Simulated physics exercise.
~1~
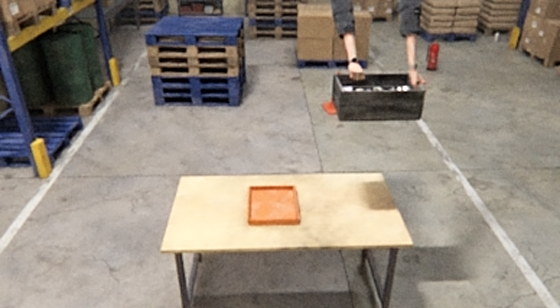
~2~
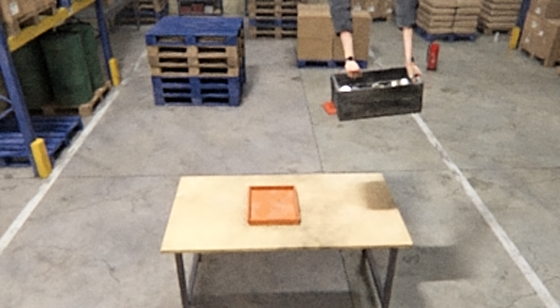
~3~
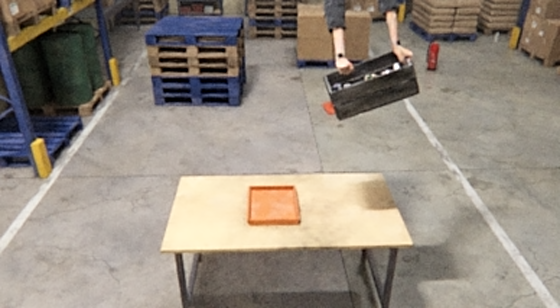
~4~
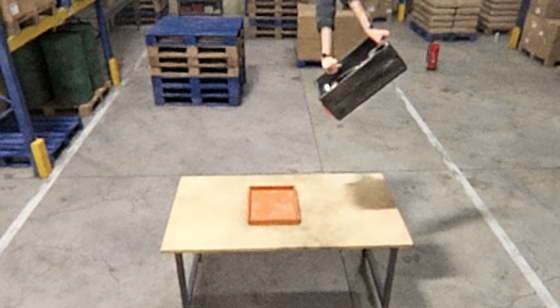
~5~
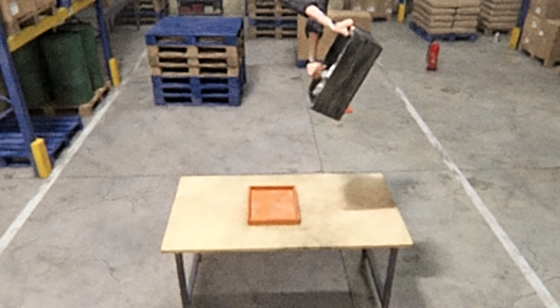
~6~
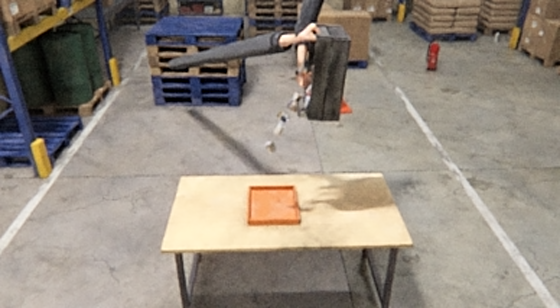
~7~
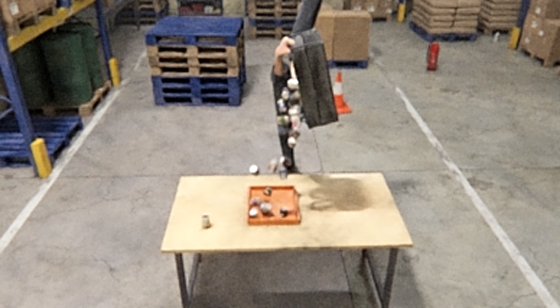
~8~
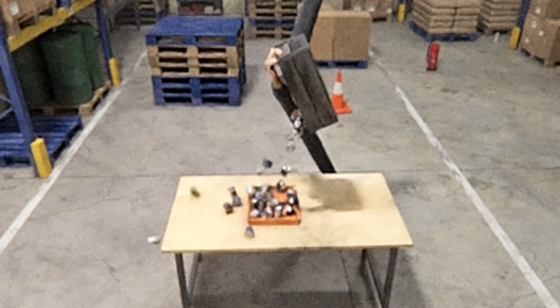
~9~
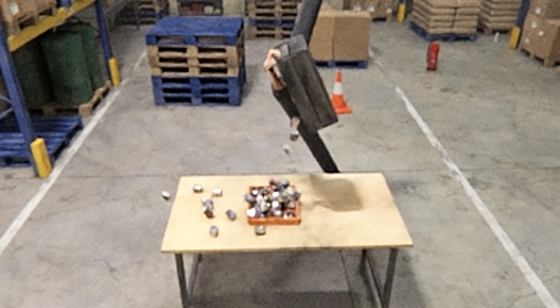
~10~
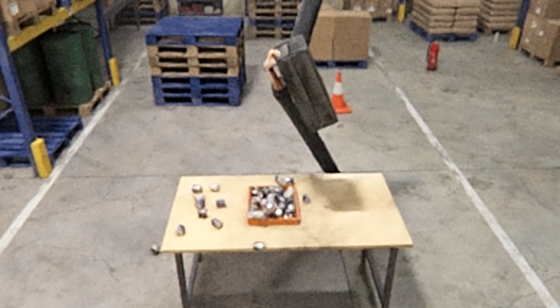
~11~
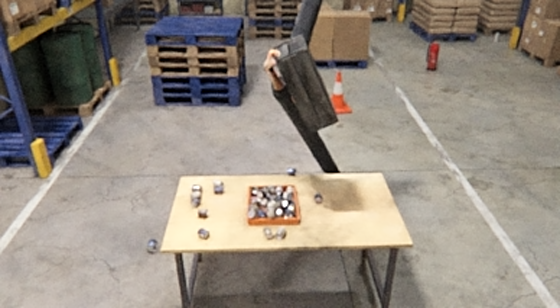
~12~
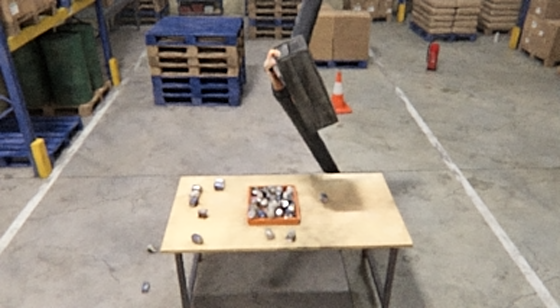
A person tips a black crate, pouring small cans into an orange tray, spilling some.
